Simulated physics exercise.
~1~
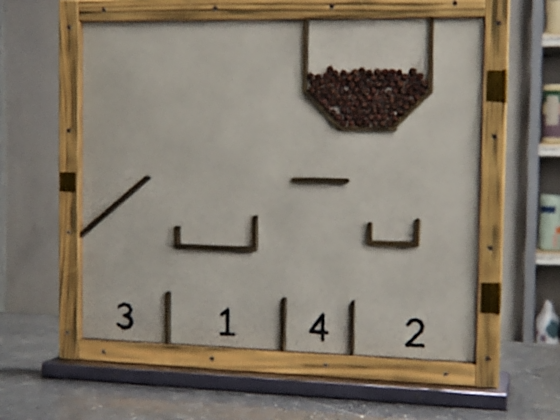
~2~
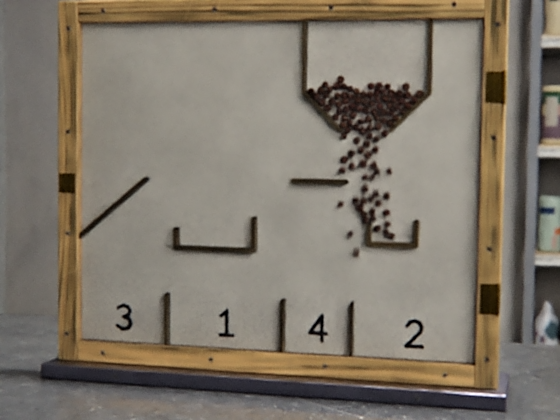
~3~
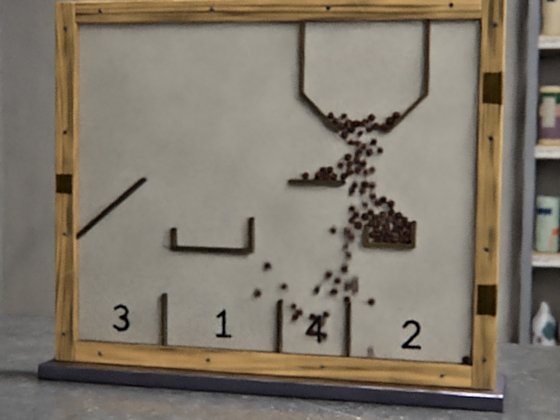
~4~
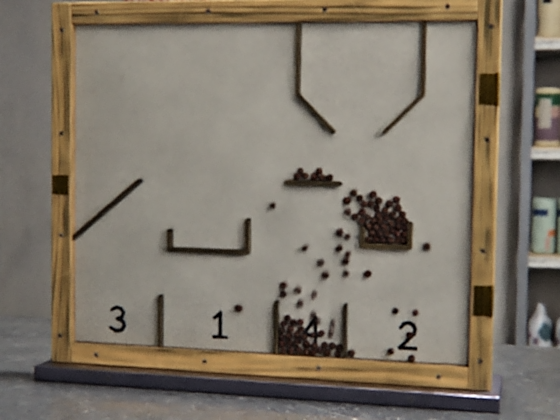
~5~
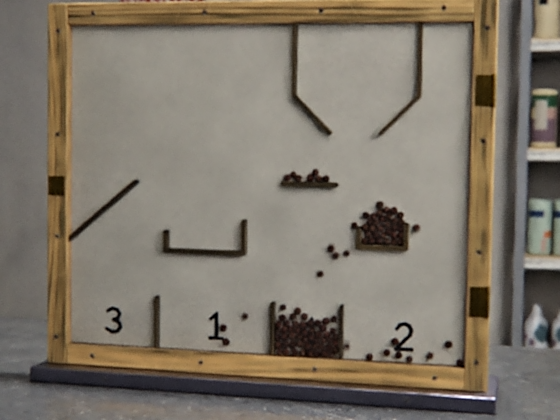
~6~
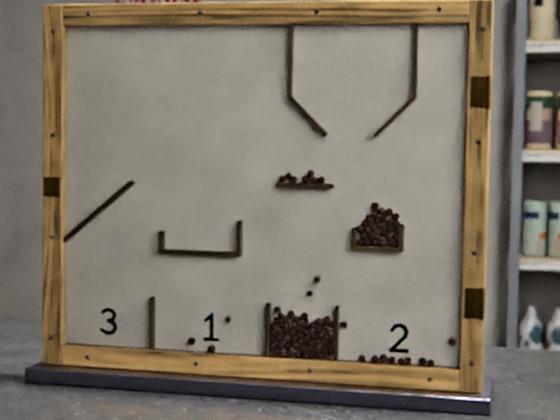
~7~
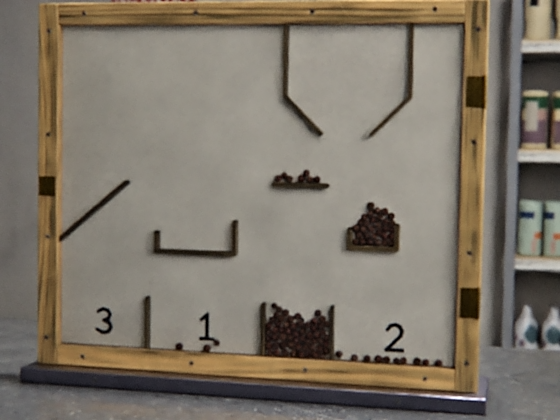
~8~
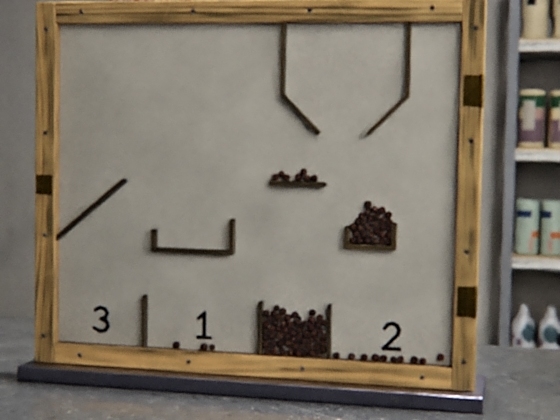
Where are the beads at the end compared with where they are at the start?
At the start the beads are all together in the hopper at the top of the case. By the end they lie lower down, with the largest share in bin four, many resting on the flat ledge and the small right-hand tray, and a few in bins one and two.
To begin with, small dark beads fill a hopper at the top of a shallow wooden-framed case, above fixed ledges and four numbered bins. The hopper opens at the bottom and the beads pour down, striking a flat ledge and a small tray on the right. As the hopper empties, beads heap up on both and spill past them, mostly into bin four, while a few scatter into bins one and two. The view drifts slightly right as the last ones drop. Finally, bin four holds the largest pile, bin three is empty, and many beads remain on the ledge and tray.
